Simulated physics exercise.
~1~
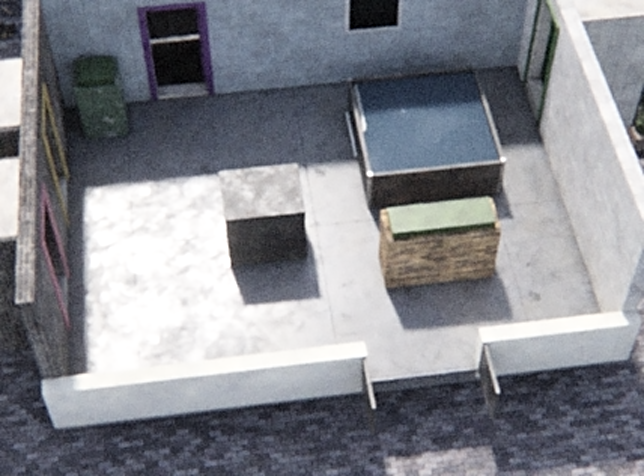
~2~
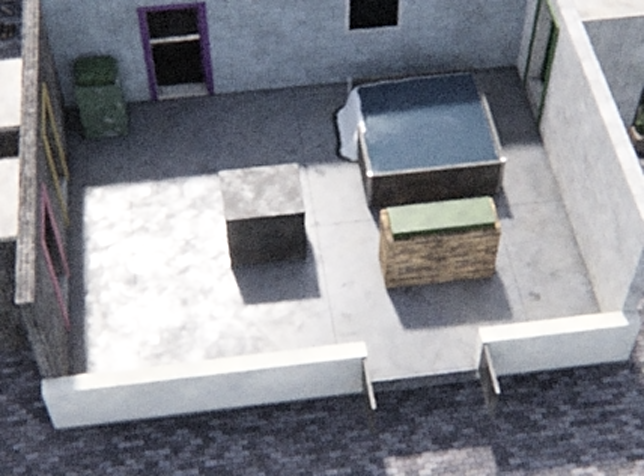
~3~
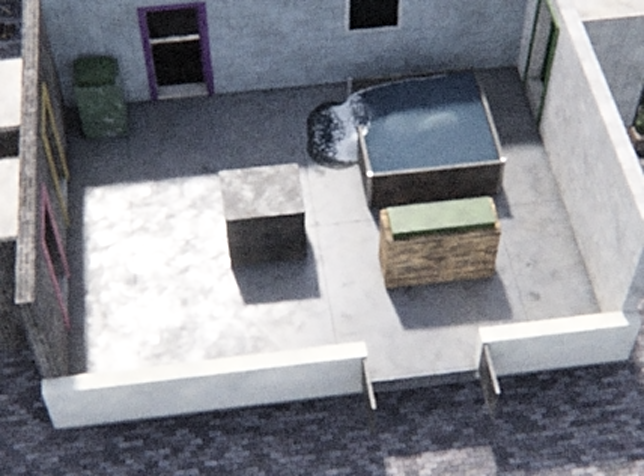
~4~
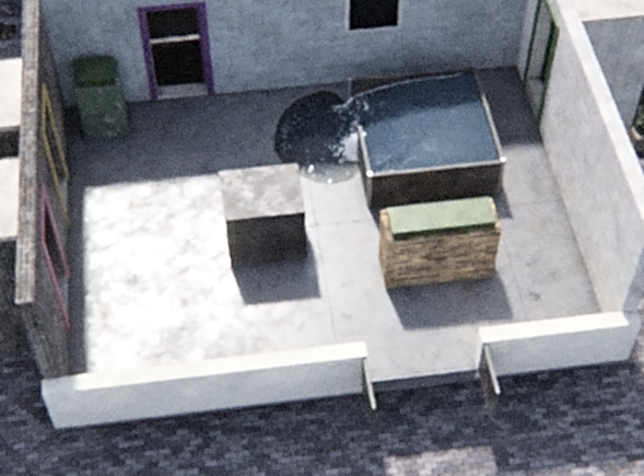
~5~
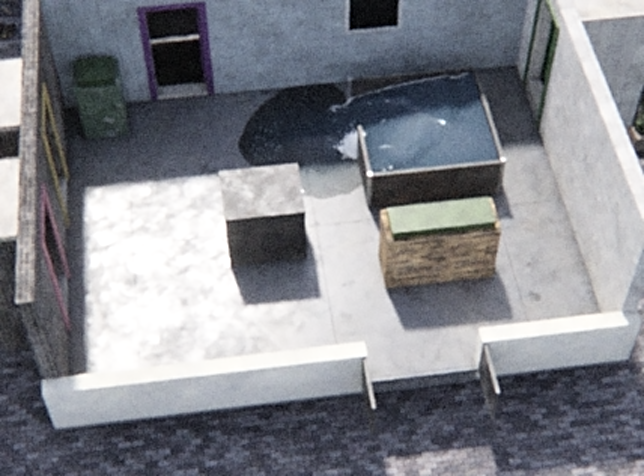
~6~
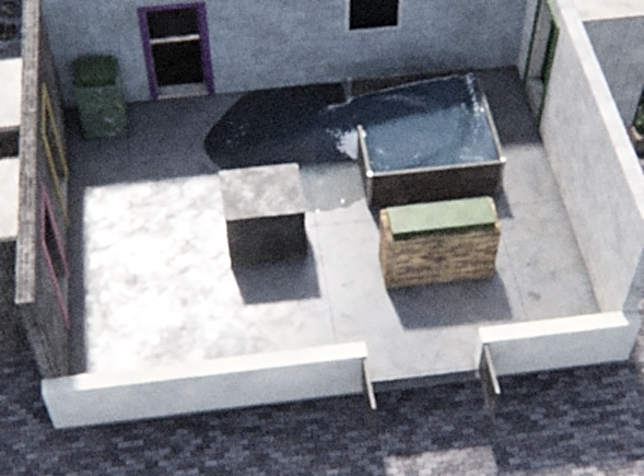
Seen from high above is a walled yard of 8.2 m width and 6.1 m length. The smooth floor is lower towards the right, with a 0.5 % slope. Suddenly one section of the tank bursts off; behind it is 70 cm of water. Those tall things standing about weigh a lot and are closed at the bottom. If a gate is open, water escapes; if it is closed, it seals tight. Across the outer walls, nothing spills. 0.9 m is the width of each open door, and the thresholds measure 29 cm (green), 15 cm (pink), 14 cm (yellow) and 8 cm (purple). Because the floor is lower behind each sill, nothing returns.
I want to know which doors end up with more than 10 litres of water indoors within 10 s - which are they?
One by one: The green door will not let too much through, the pink door will not let too much through, the yellow door will let too much through, the purple door will let too much through.
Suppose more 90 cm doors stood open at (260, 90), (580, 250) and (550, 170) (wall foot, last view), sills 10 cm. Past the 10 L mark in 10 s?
In sequence the answers are more than that, less than that and less than that.
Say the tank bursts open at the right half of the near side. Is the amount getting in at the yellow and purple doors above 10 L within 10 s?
Yellow stays inside, purple stays inside, judged against that limit.
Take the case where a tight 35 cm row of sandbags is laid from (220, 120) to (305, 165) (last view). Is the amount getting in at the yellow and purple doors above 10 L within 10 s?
Then the yellow door is short of it and the purple door is over the mark.
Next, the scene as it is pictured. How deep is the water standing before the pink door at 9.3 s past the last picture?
It's about 12.5 cm.
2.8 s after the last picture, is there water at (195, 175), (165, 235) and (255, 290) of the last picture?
Going in order, covered, then covered, then clear.
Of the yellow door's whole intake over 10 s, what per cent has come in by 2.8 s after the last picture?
Estimate: Around 50 per cent.
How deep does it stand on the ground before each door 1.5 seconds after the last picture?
Depth readings (cm): Green = 0; pink = 0; yellow = 19; purple = 13.
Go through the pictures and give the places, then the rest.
The first frame shows the tank at (424, 122) is whole and still, 70 cm deep.
In the second frame, water pours out at (356, 125) and has run 0.6 m, to (348, 159); typically 10 cm deep outside, 70 cm at the tank's back.
In the third frame, water pours out at (356, 126) and has run 0.9 m, to (317, 157); typically 12 cm deep outside, 70 cm at the tank's back.
In the fourth frame, water pours out at (356, 127) and has run 1.4 m, to (280, 150); typically 8 cm deep outside, 70 cm at the tank's back.
In the fifth frame, the front is at (245, 149), 2.0 m from the gap at (356, 127); 3.7 m2 of floor is under water; 70 cm left at the back of the tank.
In the sixth frame, the front is at (210, 142), 2.6 m from the gap at (356, 126); 5.4 m2 of floor is under water; 65 cm left at the back of the tank.
Then, 0.7 s after the last picture water covers 25 % of the floor and is deepest (40 cm) near (346, 131); green door not reached, pink door not reached, yellow door not reached, purple door 13 cm at the sill, 0 L in.
Then, 1.5 s after the last picture water covers 35 % of the floor and is deepest (44 cm) near (129, 115); green door not reached, pink door not reached, yellow door 19 cm at the sill, 0 L in, purple door 13 cm at the sill, 8 L in.
Then, 2.8 s after the last picture water covers 40 % of the floor and is deepest (29 cm) near (68, 215); green door not reached, pink door 12 cm at the sill, 0 L in, yellow door 28 cm at the sill, 60 L in, purple door 15 cm at the sill, 29 L in.
Then, 5.3 s after the last picture water covers 60 % of the floor and is deepest (22 cm) near (69, 402); green door 1 cm at the sill, 0 L in, pink door 10 cm at the sill, 0 L in, yellow door 13 cm at the sill, 119 L in, purple door 12 cm at the sill, 77 L in.
Then, 9.3 s after the last picture water covers 90 % of the floor and is deepest (14 cm) near (570, 314); green door 2 cm at the sill, 0 L in, pink door 12 cm at the sill, 0 L in, yellow door 6 cm at the sill, 119 L in, purple door 9 cm at the sill, 102 L in.
